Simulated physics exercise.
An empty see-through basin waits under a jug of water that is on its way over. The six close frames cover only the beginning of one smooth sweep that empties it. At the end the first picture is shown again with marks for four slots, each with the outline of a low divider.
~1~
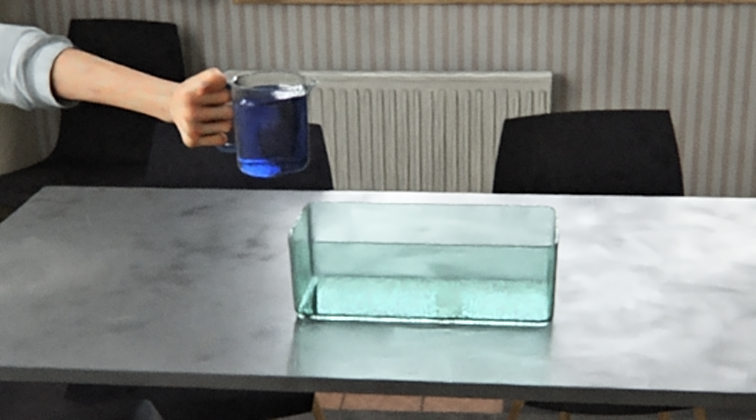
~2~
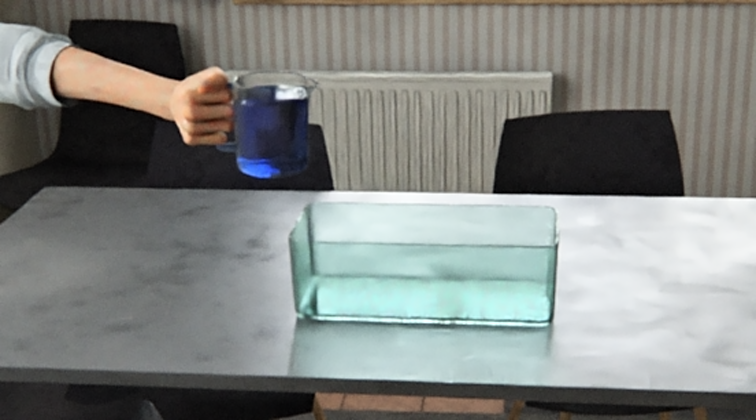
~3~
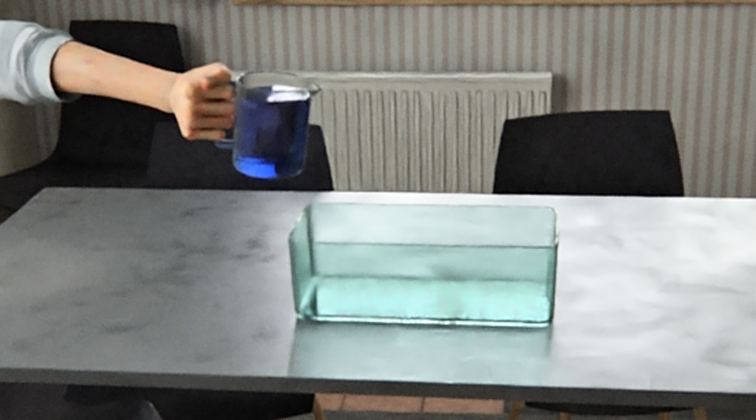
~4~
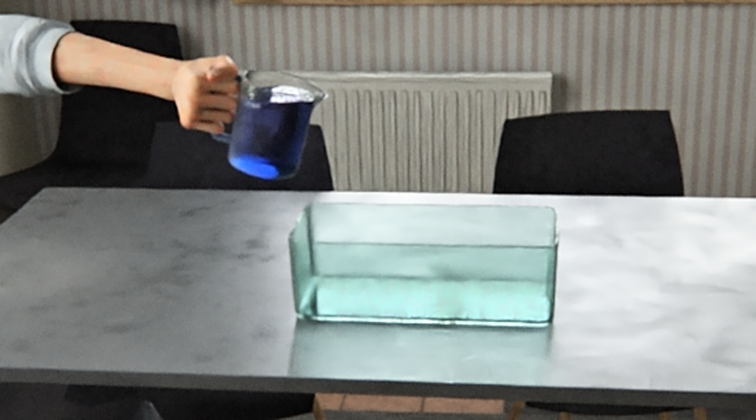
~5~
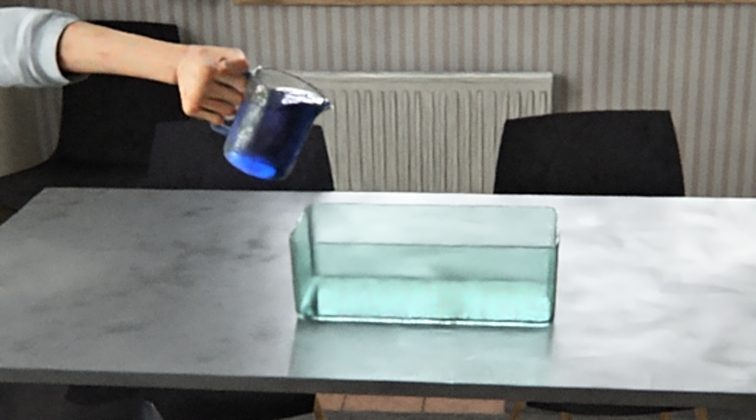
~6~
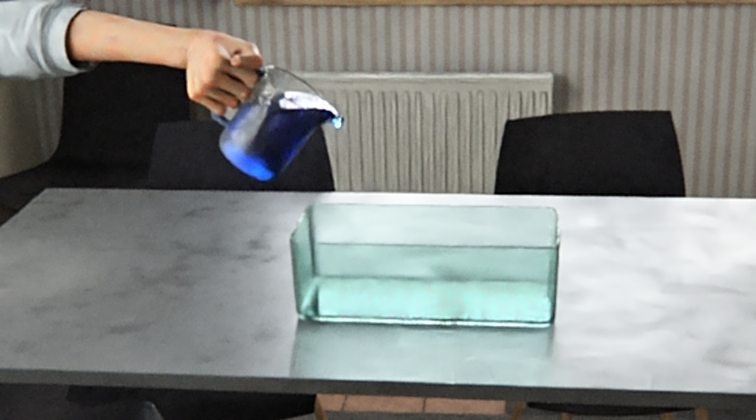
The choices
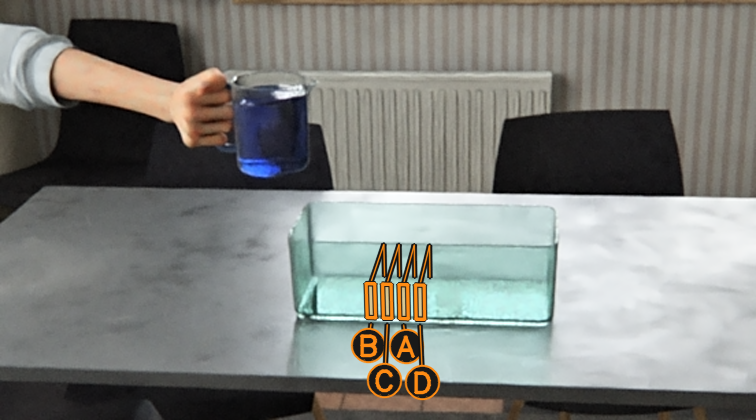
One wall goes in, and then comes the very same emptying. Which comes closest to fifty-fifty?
Use position B.
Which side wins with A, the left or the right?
The left side.
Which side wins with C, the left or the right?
More ends on the left.
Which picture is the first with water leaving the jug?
Picture 6.
On the marked copy, A at (403, 325); B at (370, 323); C at (387, 324); D at (420, 325).
With A, about 93 % ends left of the wall and 4 % right of it; 4 % is lost outside.
With B, about 45 % ends left of the wall and 54 % right of it.
With C, about 83 % ends left of the wall and 13 % right of it; 4 % is lost outside.
With D, about 94 % ends left of the wall and 4 % right of it.
